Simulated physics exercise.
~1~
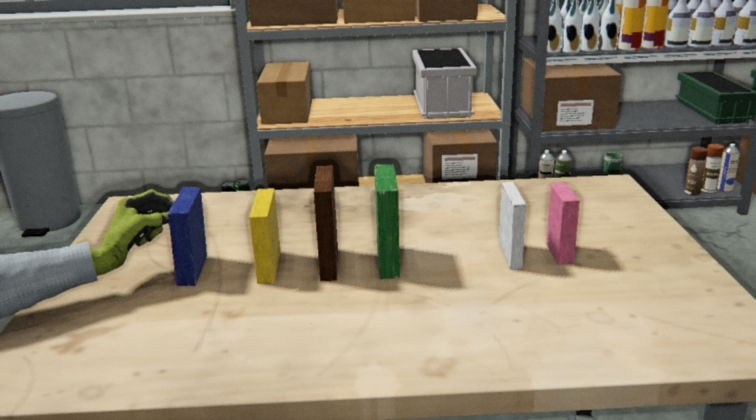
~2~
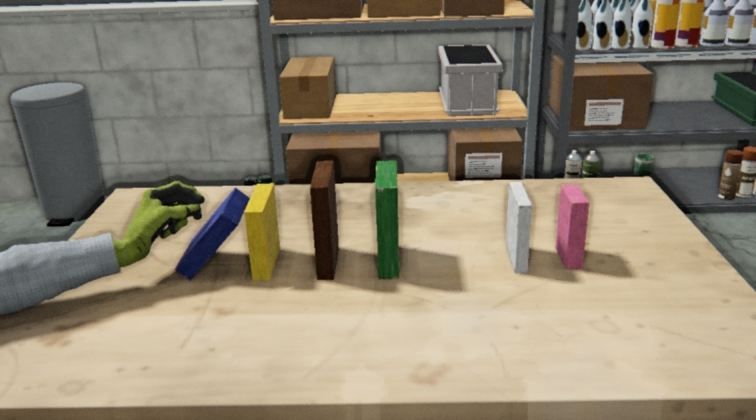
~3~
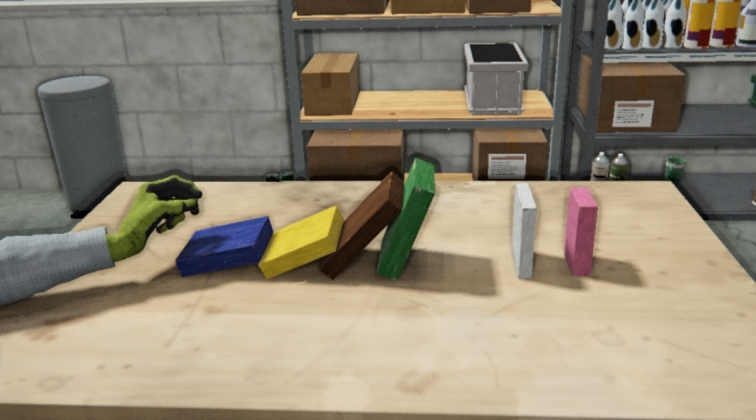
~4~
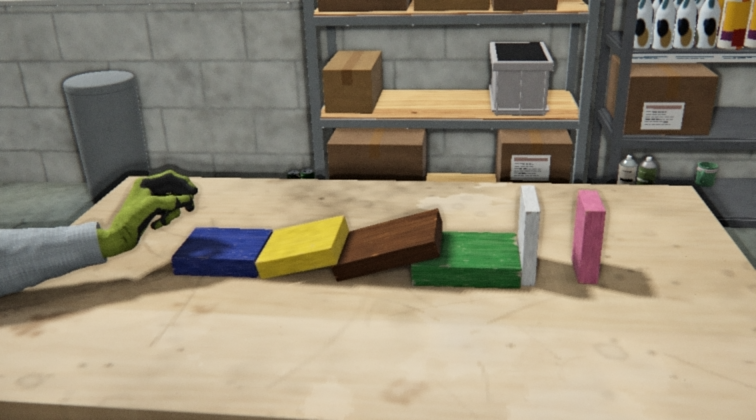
Green-gloved hand tipping a blue block rightward, toppling yellow, brown and green blocks in turn, while white and pink stay standing.
